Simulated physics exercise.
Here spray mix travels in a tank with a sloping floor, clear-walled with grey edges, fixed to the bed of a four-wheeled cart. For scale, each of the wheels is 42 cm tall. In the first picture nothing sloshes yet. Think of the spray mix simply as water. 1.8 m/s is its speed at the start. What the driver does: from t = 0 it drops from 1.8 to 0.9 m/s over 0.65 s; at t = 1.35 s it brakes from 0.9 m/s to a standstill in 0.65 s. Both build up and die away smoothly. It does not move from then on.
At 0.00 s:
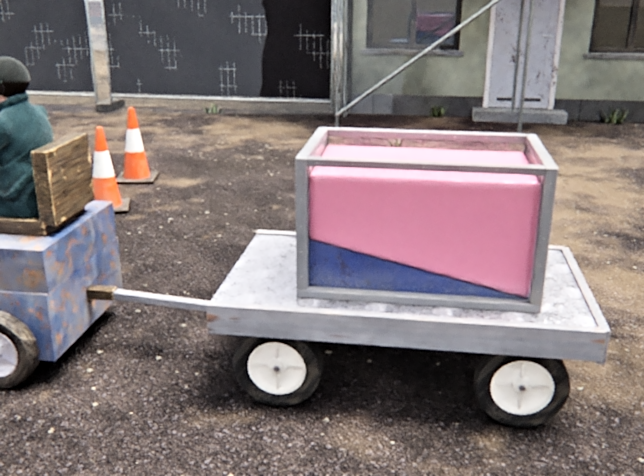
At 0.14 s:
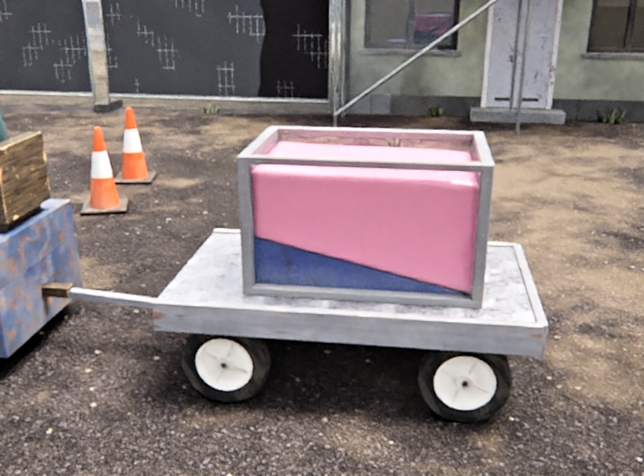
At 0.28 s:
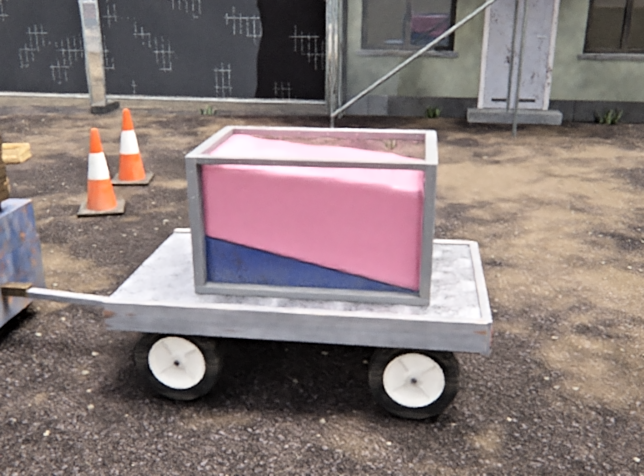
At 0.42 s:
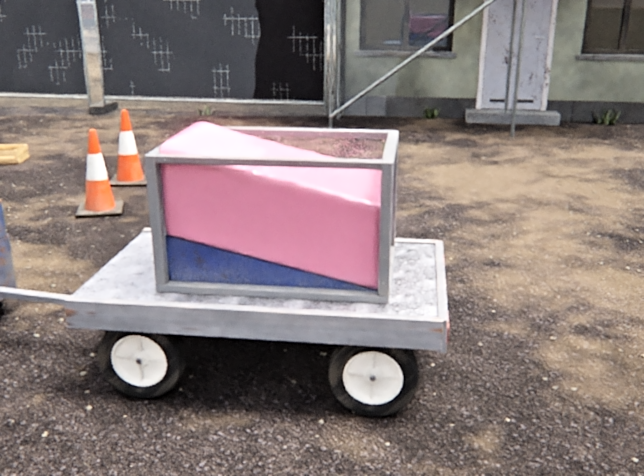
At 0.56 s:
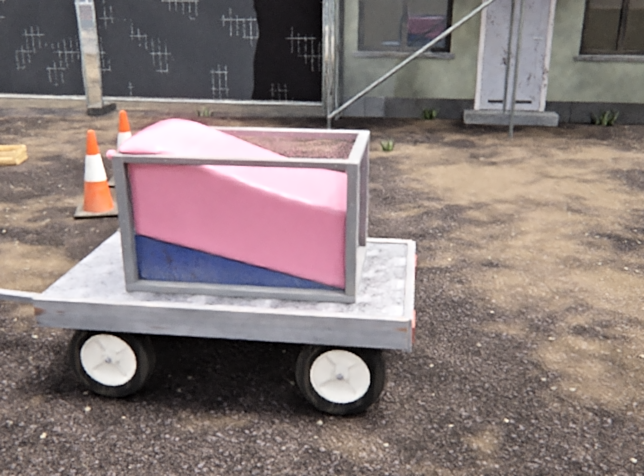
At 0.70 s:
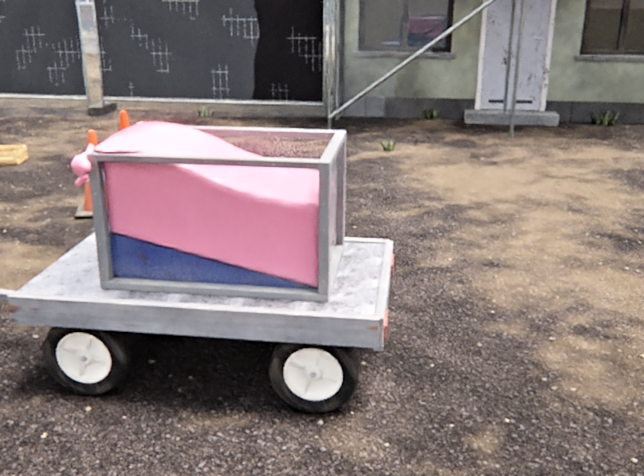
We see a flat trailer carrying a clear-walled, grey-edged tank of pink liquid move left behind a blue tractor, past orange cones, as the liquid's level surface tilts up towards the left and bulges over the front edge.
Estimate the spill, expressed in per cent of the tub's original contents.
The spill comes to around 13 in every hundred.
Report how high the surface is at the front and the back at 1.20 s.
Around 44 cm toward the front, with 66 cm behind.
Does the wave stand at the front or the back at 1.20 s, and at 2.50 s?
The liquid stands at the rear end first and then at the rear end.
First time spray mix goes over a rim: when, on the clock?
That happens at some 0.8 s.
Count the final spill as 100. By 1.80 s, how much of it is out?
About 20 percent, give or take.
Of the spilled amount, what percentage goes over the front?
Around 90 in a hundred.
After 1.20 s front 43 cm, middle 50 cm, back 66 cm above the lowest part of the floor; the loss stands at 2 per cent, over the front.
After 1.80 s front 74 cm, middle 47 cm, back 35 cm above the lowest part of the floor; the loss stands at 2 per cent, over the front.
After 2.50 s front 39 cm, middle 44 cm, back 66 cm above the lowest part of the floor; the loss stands at 11 per cent, over the front.
After 4.99 s the loss stands at 13 per cent, over the front, 33 of 255 litres.
